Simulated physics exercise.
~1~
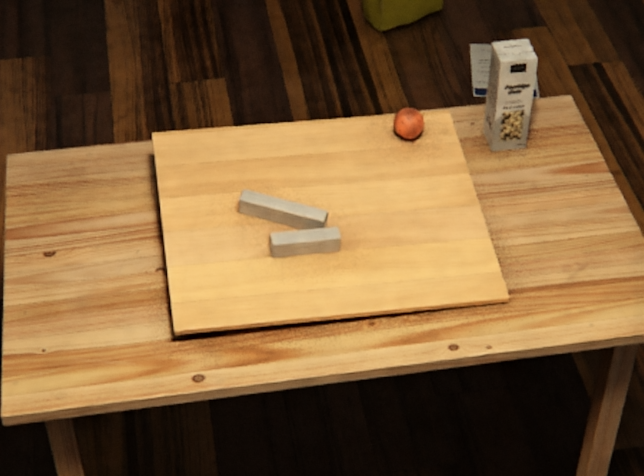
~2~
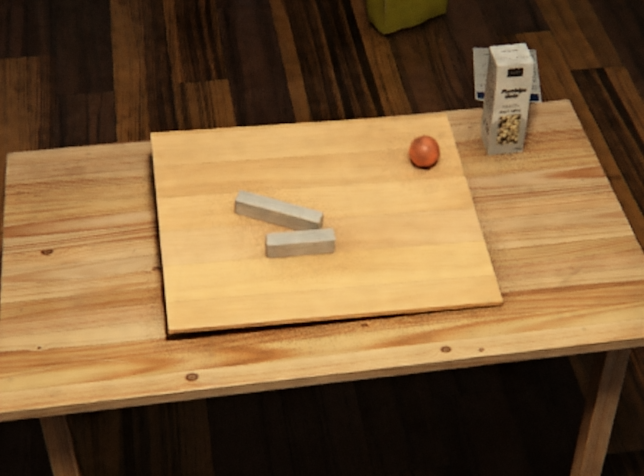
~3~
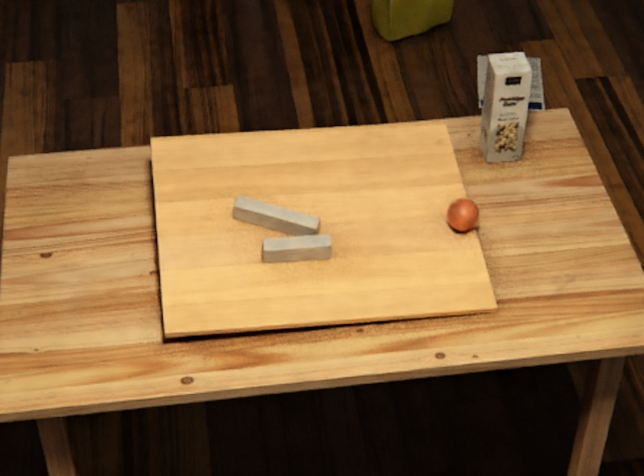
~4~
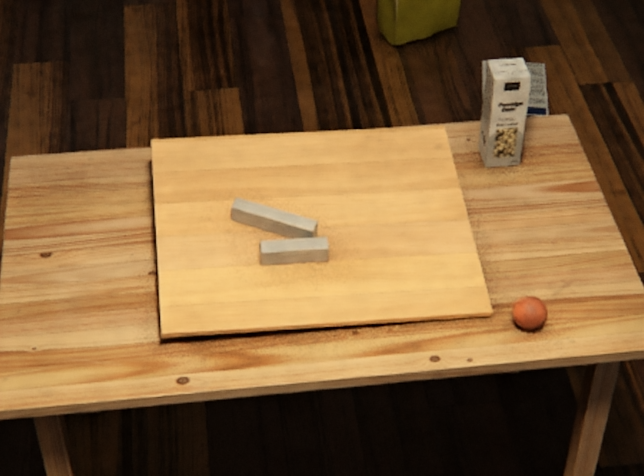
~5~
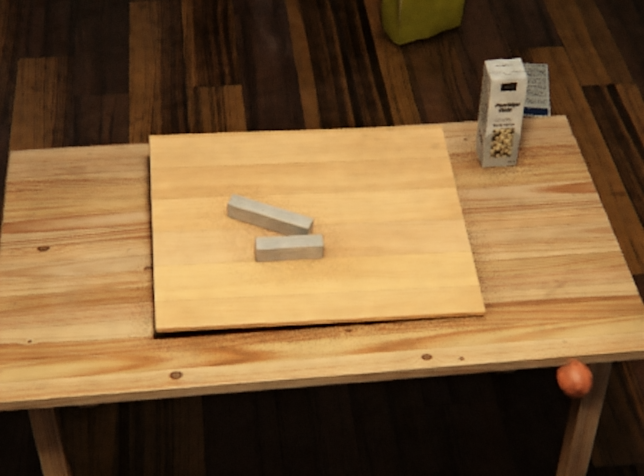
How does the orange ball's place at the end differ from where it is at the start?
At the start the orange ball is on the board near its far right corner. At the end it is off the board, farther right and much nearer the viewer, at the table's front edge by the right leg.
To begin with, an orange ball is near the far right corner of a pale wooden board lying on a wooden table, with two grey blocks on the board and a white carton standing behind it to the right. The ball moves toward the viewer and slightly right, passing well clear of the blocks. It reaches the board's right edge and goes over it onto the tabletop. Still heading right and nearer, it crosses the table to the front. At the end it is at the table's near edge, by the right leg, while the blocks and carton have stayed put.
